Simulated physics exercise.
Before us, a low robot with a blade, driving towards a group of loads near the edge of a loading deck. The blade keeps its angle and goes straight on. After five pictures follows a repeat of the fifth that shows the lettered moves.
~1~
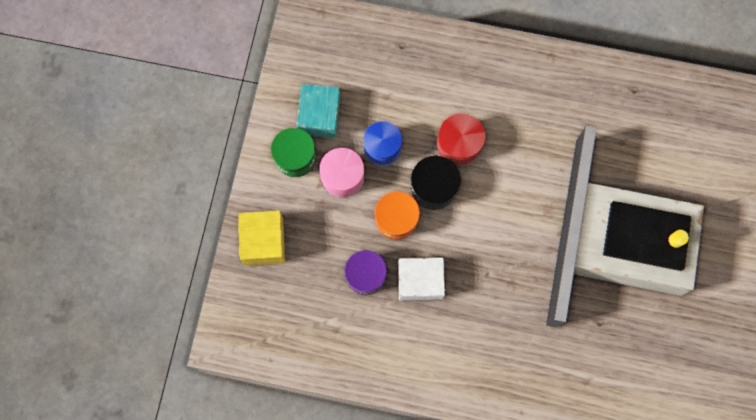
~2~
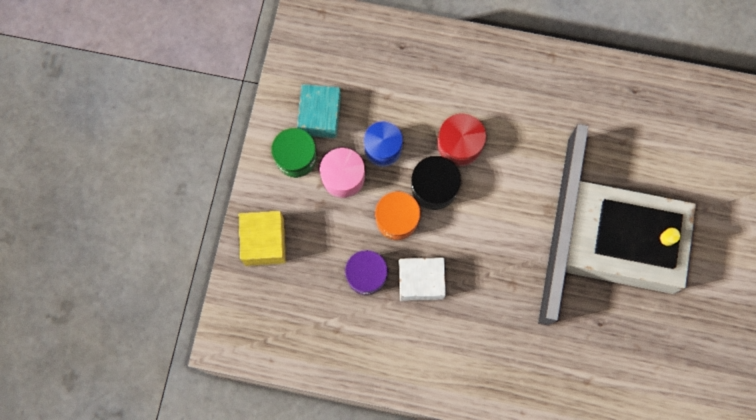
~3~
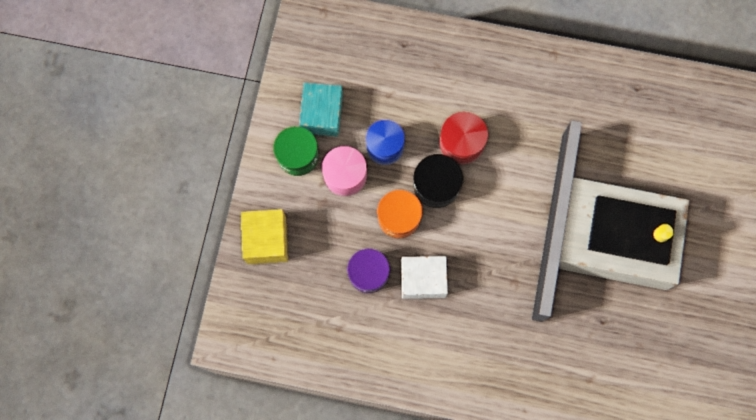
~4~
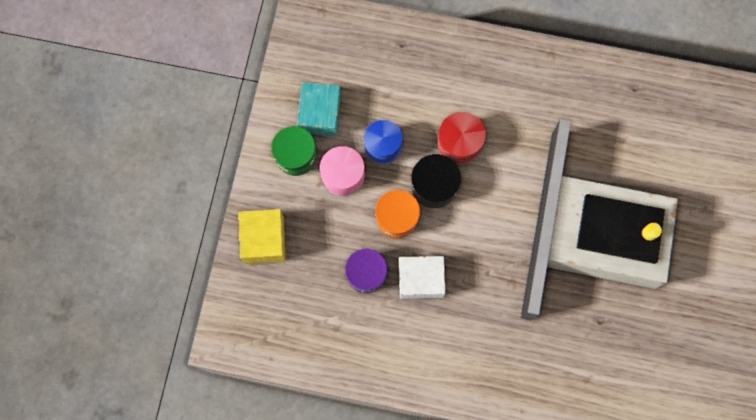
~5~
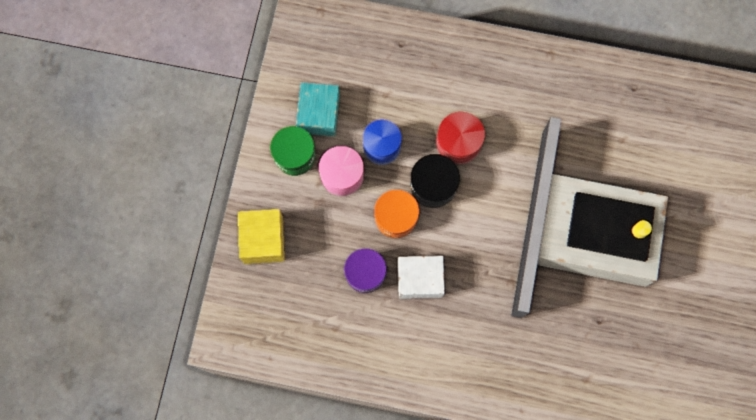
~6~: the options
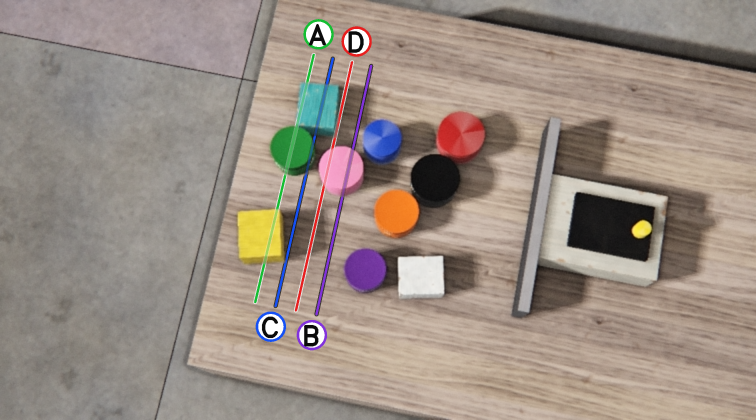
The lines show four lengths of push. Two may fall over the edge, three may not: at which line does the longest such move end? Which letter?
No farther than C.
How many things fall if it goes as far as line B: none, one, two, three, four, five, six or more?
In all, none.
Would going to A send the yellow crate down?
Yes.
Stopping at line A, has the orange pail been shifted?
Yes.
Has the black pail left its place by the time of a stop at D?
Yes.
On the marked copy, A at (285, 174); B at (345, 186); C at (305, 178); D at (325, 182).
Taking C. A third of the way, robot (519, 208); white crate (411, 272); red canister (437, 134).
Two thirds of the way, robot (434, 191); yellow crate (251, 235); green pail (274, 149).
When it is over, robot (370, 179); yellow crate over the edge; green pail over the edge; two fallen.
As for the rest, A drops four; B is within the limit but short; D is within the limit but short.
